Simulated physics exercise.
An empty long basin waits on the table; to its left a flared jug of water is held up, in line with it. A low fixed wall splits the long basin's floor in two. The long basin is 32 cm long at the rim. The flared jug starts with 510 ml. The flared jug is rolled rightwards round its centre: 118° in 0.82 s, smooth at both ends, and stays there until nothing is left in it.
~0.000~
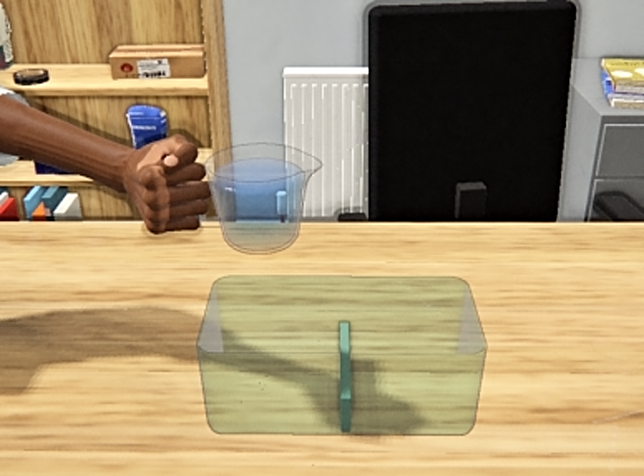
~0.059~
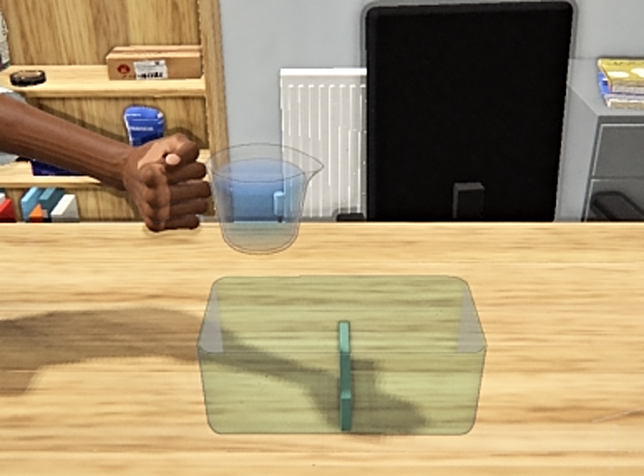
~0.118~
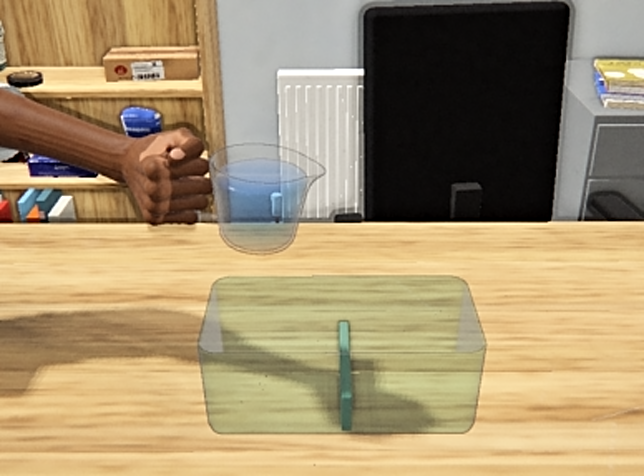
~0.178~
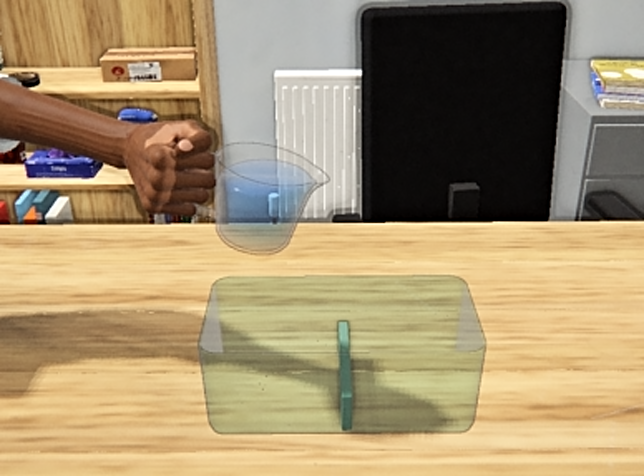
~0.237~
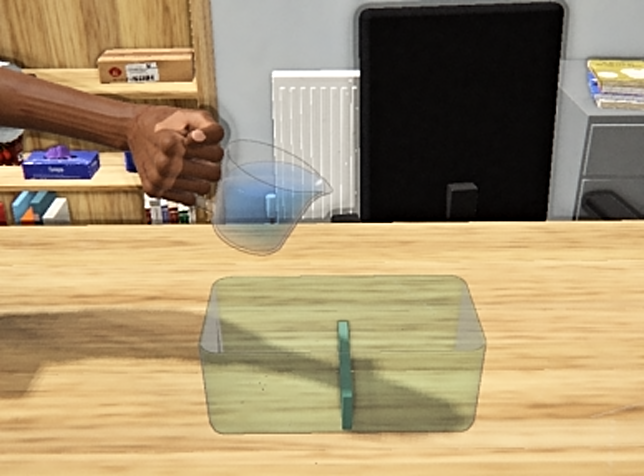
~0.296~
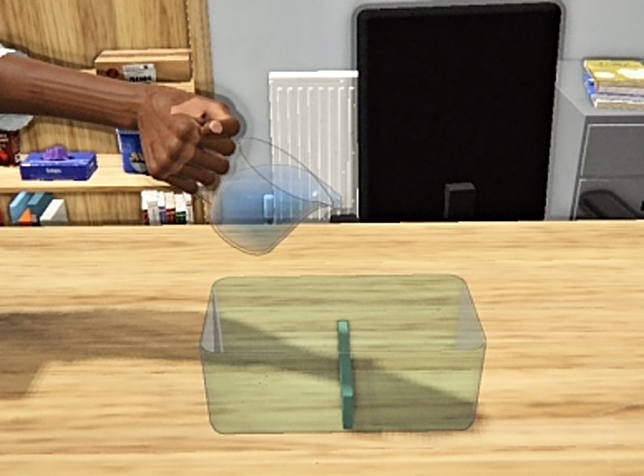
We see a hand holding a clear flared jug of blue liquid above a wooden table, up and to the left over a long, empty, see-through basin. The hand gradually tilts the jug rightwards, bringing the liquid to its lip.
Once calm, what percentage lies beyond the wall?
About 77 per cent.
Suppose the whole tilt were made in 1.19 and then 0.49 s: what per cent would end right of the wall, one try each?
In turn about 80 and 50 per cent.
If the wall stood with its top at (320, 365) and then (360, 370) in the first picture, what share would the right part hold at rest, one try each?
In turn about 90 and 60 per cent.
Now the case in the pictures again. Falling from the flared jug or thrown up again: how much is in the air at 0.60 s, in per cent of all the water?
Near 32 in a hundred.
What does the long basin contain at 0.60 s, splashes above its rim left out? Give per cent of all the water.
About 38 per cent.
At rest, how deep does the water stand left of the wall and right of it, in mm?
Left about 4 mm, right about 18 mm.
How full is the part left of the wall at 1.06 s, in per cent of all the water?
About 22 per cent.
By 0.60 s the tilt is 99° and 31 per cent is still to pour, 0 is left of the wall and 37 right of it.
By 0.83 s the tilt is 118° and 1 per cent is still to pour, 18 is left of the wall and 76 right of it.
By 1.06 s the tilt is 118° and 0 per cent is still to pour, 23 is left of the wall and 76 right of it.
By 1.32 s the tilt is 118° and 0 per cent is still to pour, 22 is left of the wall and 77 right of it.
At rest 22 per cent lies left of the wall, 77 right of it and 1 outside.
